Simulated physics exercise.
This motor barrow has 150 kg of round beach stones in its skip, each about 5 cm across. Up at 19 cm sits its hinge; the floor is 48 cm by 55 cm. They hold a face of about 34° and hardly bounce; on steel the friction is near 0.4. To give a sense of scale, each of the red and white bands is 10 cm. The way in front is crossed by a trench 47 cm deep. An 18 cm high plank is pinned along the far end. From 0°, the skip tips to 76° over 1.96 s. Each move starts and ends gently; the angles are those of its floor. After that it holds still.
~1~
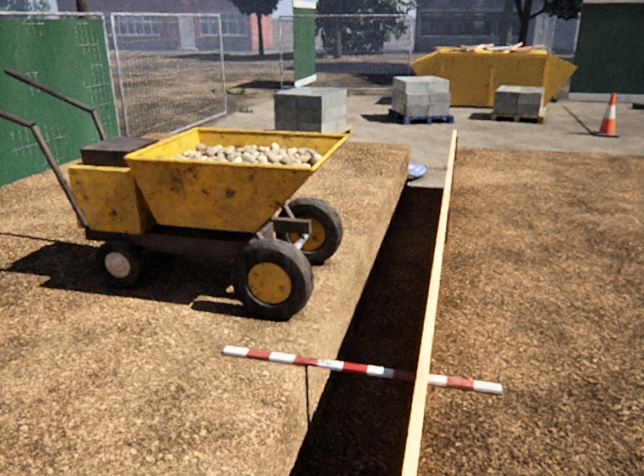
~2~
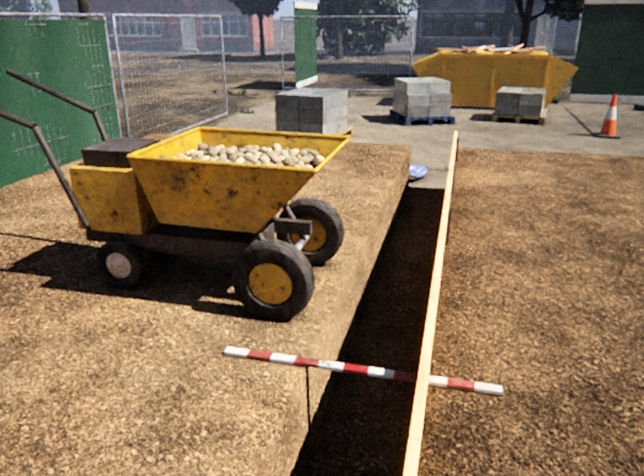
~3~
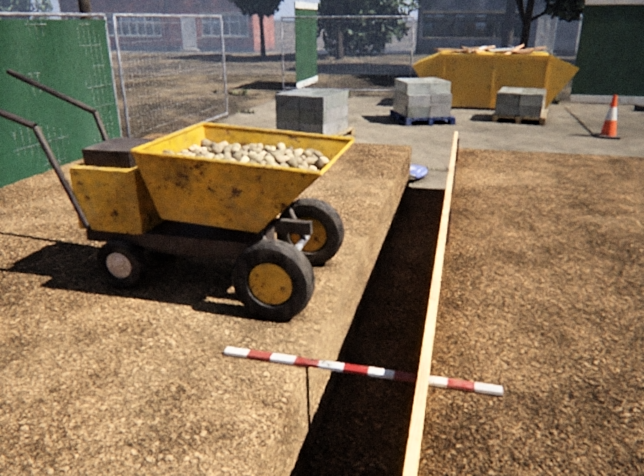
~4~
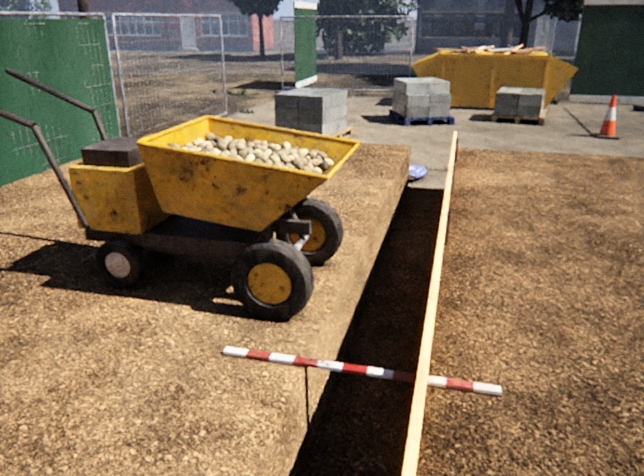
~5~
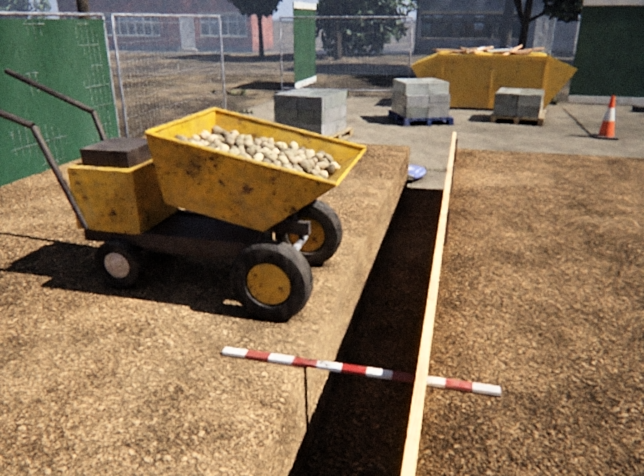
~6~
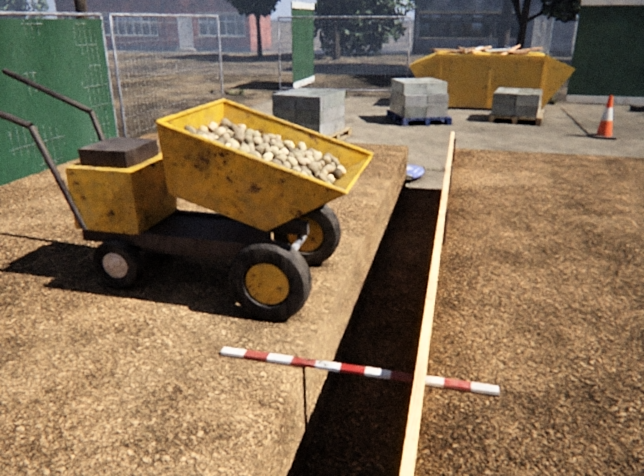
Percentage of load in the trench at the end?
64 per cent.
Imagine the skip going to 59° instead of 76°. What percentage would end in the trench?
Around 60 per cent would finish in the trench.
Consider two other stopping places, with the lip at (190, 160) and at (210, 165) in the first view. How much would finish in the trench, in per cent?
Around 75% for the first place and 95% for the second.
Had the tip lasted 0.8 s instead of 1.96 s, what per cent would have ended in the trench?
Estimate: About 60 %.
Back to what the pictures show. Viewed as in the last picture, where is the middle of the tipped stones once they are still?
(410, 366).
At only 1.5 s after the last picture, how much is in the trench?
Close to 30 per cent has got there by then.
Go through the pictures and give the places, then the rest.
The skip is at 0°, its lip at (312, 170); the top of the load is at (259, 155), in the first frame.
Lip at (315, 171), floor tilted 1°, highest stones at (256, 155), in the second frame.
The skip is at 3°, its lip at (321, 174); the top of the load is at (243, 152), in the third frame.
The skip is at 7°, its lip at (327, 178); the top of the load is at (217, 145), in the fourth frame.
The skip is at 11°, its lip at (336, 185); the top of the load is at (215, 138), in the fifth frame.
The skip is at 17°, its lip at (346, 193); the top of the load is at (219, 129), in the sixth frame.
Then, 0.9 s after the last picture the floor is at 64°, 94 % in the skip, 4 % in the trench, 2 % past the trench; the foremost stones are at (440, 269).
Then, 1.5 s after the last picture the floor is at 76°, 37 % in the skip, 32 % in the trench, 30 % past the trench; the foremost stones are at (588, 316).
Then, 1.8 s after the last picture the floor is at 76°, 16 % in the skip, 49 % in the trench, 35 % past the trench; the foremost stones are at (626, 303).
Then, 3.8 s after the last picture the floor is at 76°, 0 % in the skip, 64 % in the trench, 36 % past the trench; the foremost stones are at (636, 299).
